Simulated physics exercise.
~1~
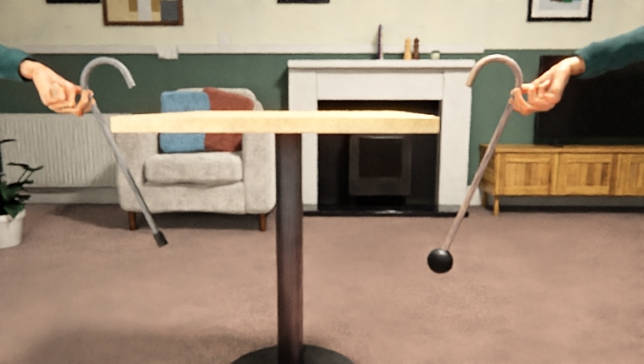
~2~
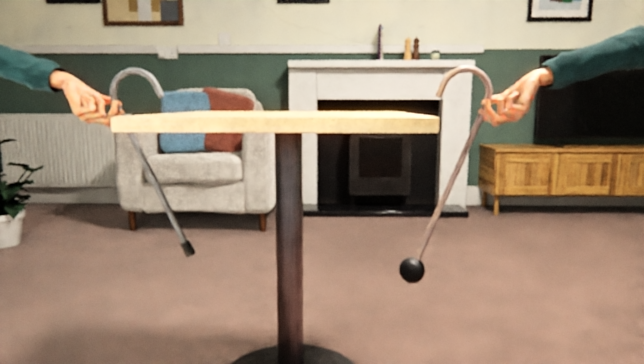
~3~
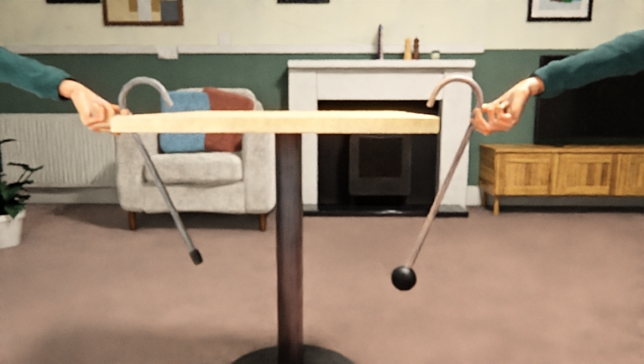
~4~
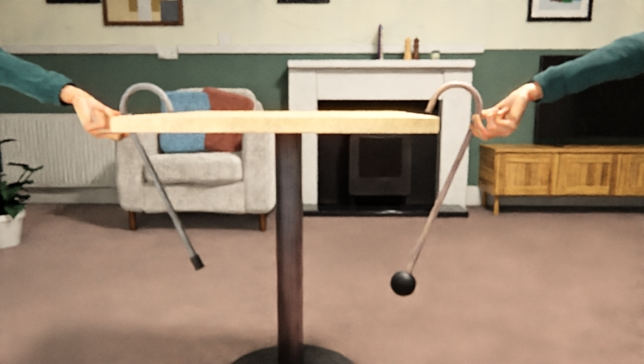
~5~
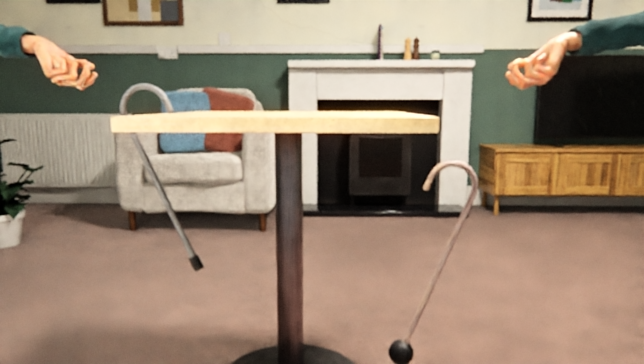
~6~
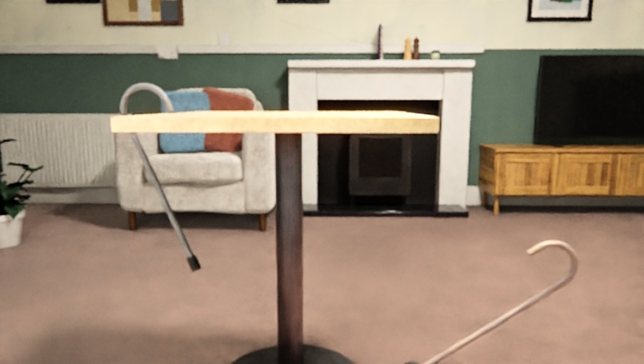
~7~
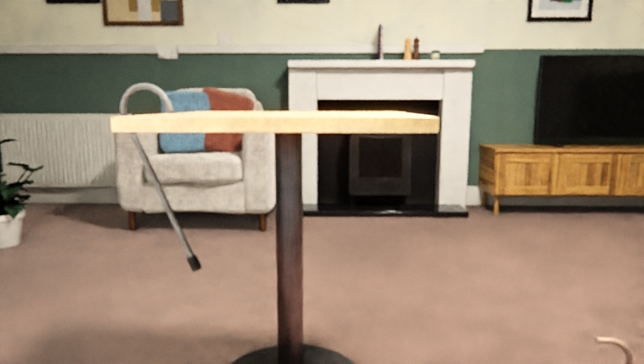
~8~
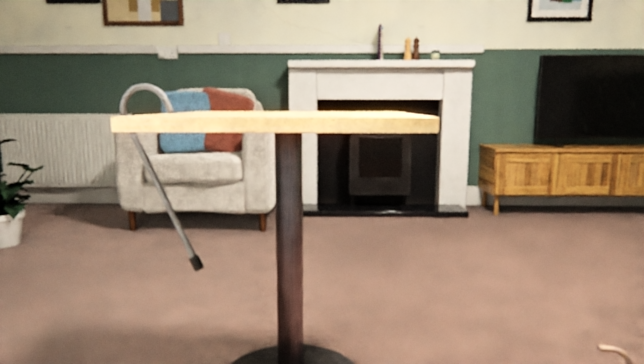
Two hands hook canes over a table's ends; the left stays, the right falls down.
